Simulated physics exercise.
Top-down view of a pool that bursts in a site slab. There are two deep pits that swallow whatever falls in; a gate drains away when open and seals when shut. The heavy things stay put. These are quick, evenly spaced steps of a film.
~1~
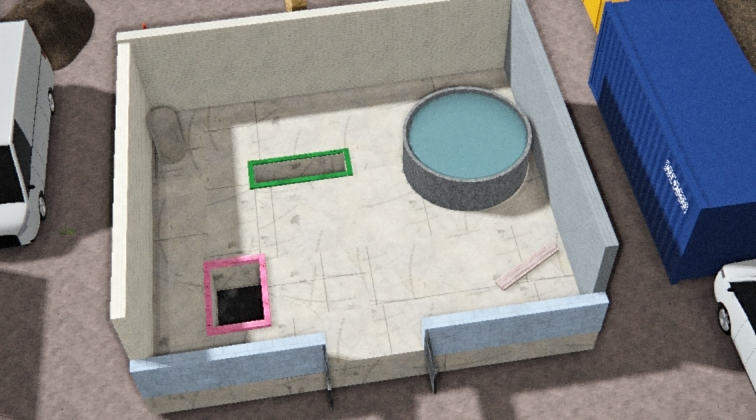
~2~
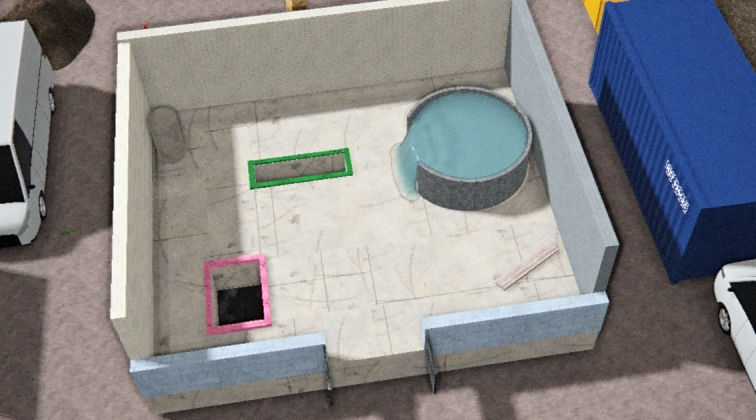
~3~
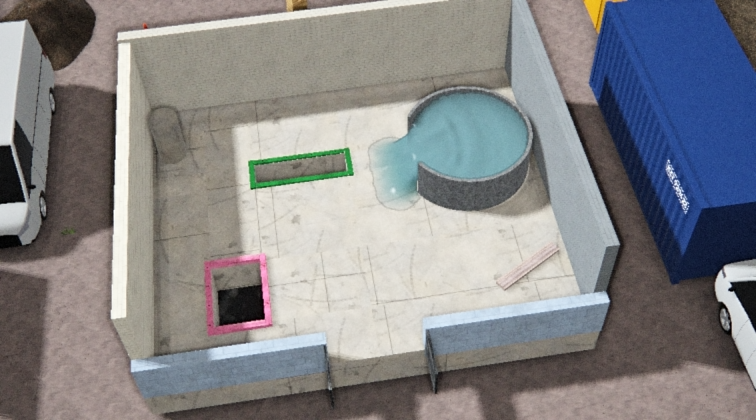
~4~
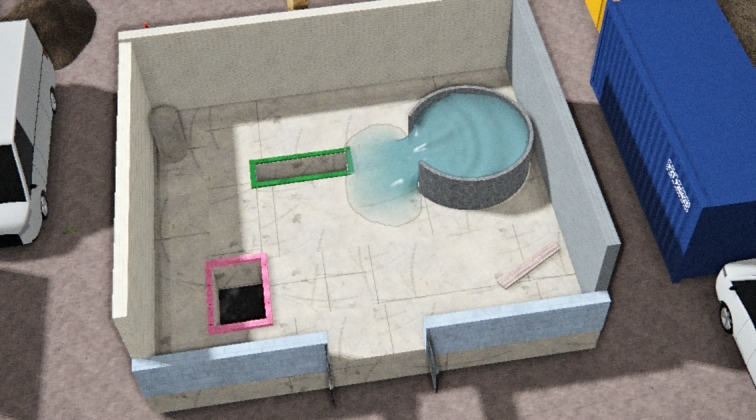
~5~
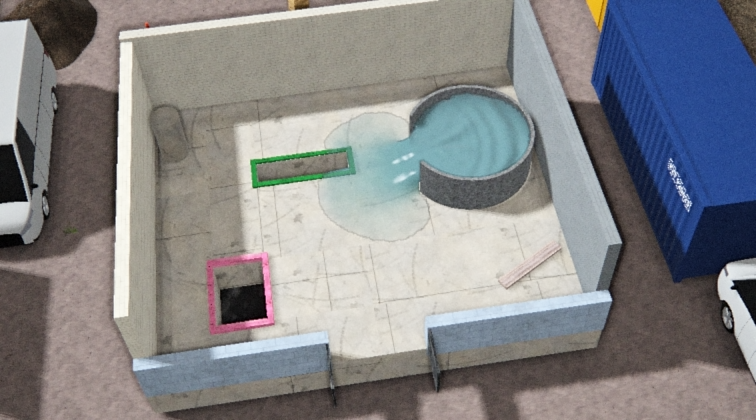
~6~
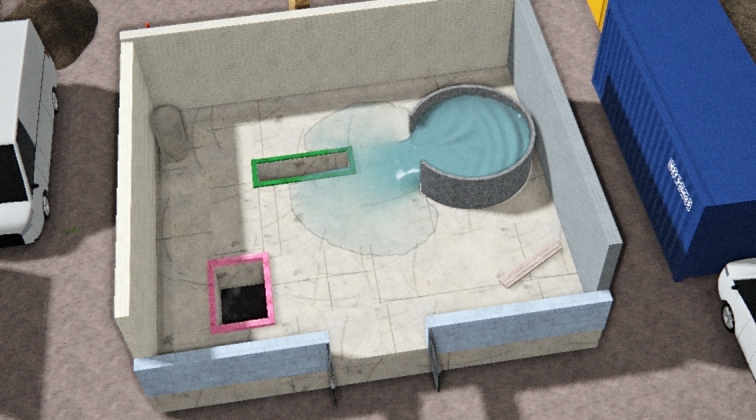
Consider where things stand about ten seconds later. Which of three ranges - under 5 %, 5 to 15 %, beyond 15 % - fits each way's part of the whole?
The gate claims a light share - short of five per cent; the pink pit claims an in-between share - five to fifteen per cent; the green pit claims a heavy share - exceeding fifteen per cent.
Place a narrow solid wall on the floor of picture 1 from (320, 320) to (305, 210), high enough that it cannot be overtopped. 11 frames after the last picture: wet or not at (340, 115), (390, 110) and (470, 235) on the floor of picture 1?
Same order as asked - soaked, unsoaked, unsoaked.
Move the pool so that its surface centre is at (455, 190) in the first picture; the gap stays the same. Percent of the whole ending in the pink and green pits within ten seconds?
Parts in a hundred: Pink 20, green 10.
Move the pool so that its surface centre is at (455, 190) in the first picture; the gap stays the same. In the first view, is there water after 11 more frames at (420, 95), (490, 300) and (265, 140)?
Taking them as they were asked, they come out bone dry, bone dry, bone dry.
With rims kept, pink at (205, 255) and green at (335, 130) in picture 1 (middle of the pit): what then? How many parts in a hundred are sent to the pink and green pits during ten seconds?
Pink share 15%, green share 12%.
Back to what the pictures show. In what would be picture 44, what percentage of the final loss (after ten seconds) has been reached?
About 75 per cent.
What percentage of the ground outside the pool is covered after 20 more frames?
Estimated share: About 55 %.
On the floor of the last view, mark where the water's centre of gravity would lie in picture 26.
Close to (341, 191).
A moment on, water covers 40 % of the floor; the gate 0 %, the pink pit 0 %, the green pit 5 %.
Next, water covers 50 % of the floor; the gate 0 %, the pink pit 2 %, the green pit 10 %.
Then, water covers 55 % of the floor; the gate 0 %, the pink pit 5 %, the green pit 15 %.
Later, water covers 65 % of the floor; the gate 1 %, the pink pit 7 %, the green pit 20 %.
In the end, water covers 90 % of the floor; the gate 3 %, the pink pit 8 %, the green pit 25 %.
